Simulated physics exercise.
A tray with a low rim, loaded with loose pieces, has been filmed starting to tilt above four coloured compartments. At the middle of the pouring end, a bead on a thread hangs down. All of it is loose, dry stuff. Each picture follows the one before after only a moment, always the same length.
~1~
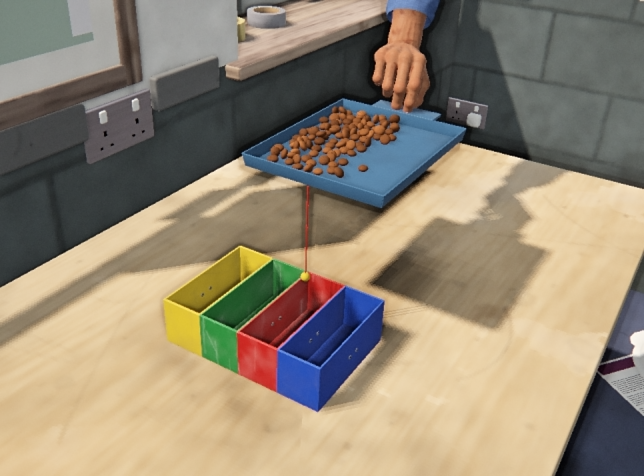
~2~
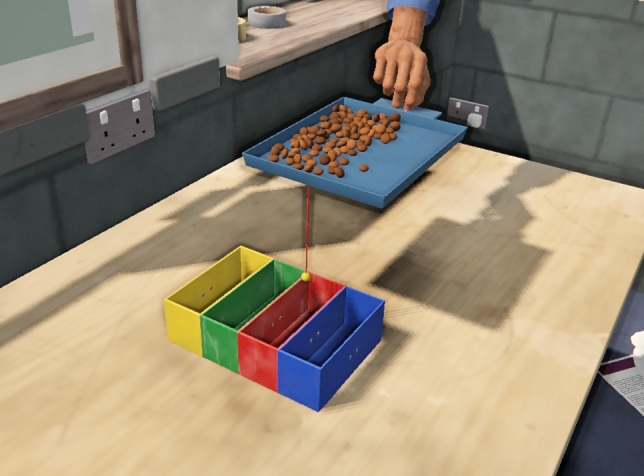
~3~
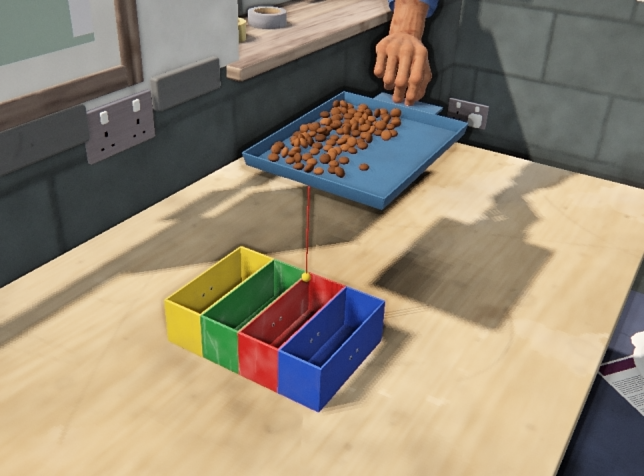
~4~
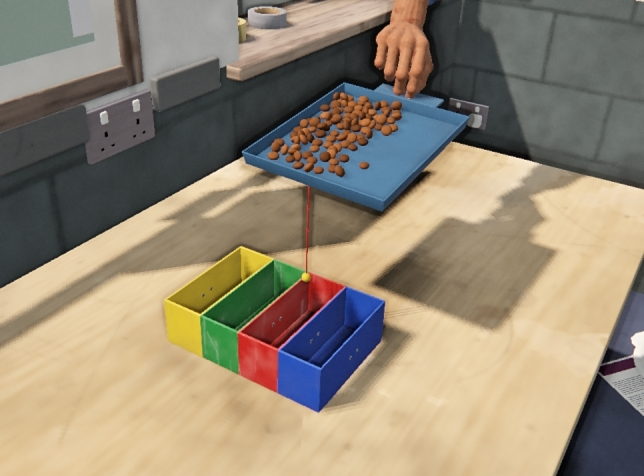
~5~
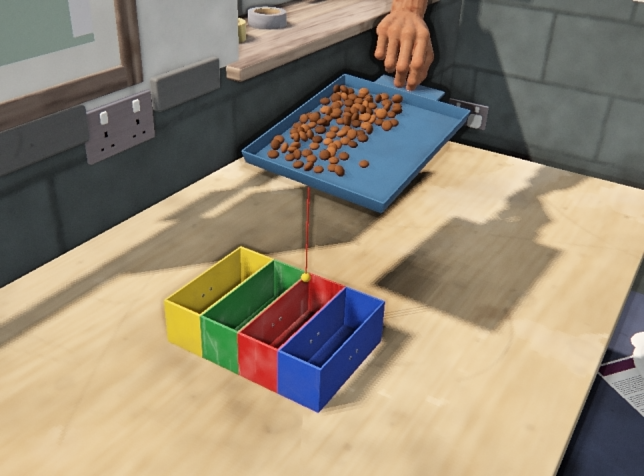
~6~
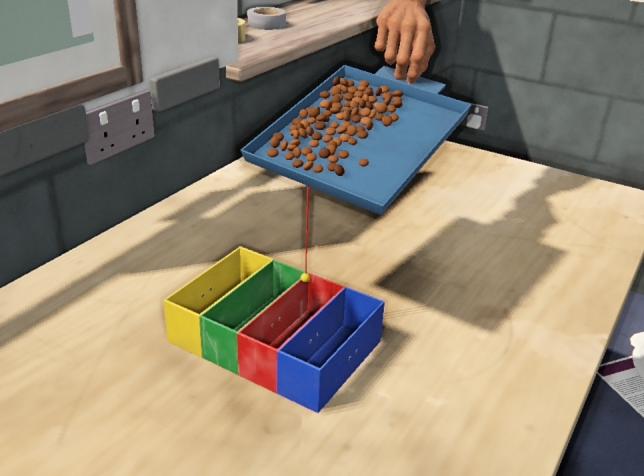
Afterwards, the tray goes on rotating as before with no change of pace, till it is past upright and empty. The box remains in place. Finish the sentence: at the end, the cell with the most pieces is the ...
... Blue one.
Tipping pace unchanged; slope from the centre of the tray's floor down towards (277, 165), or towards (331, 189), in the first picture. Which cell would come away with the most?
The cell in yellow; the blue one.
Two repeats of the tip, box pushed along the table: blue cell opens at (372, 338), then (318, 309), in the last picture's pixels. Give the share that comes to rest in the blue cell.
Around 30 and then 30 per cent.
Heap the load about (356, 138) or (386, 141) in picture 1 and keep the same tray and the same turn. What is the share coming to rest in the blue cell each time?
Shares: 60 % for the first, 60 % for the second.
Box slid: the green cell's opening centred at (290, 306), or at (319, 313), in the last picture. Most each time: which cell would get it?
At the first place the red cell, at the second that red cell.
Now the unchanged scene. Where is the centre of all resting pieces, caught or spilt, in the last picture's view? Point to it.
Last view, resting centre - approx. (330, 359).
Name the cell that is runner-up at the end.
The red one.
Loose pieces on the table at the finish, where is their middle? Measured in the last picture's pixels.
The middle lies near (392, 381).
Shortly afterwards, tray tipped steeply; all but a few on the tray; only a few falling or outside the box.
Next, tray tipped right over; near a third on the tray; near a quarter in the blue cell; a little in the red cell; near a quarter falling or outside the box.
Some moments later, tray tipped past a quarter turn; near half in the blue cell; near a quarter in the red cell; only a few in the green cell; near a quarter falling or outside the box.
In the end, tray tipped past a quarter turn; near half in the blue cell; near a quarter in the red cell; only a few in the green cell; none at all in the yellow cell; near a quarter outside the box.
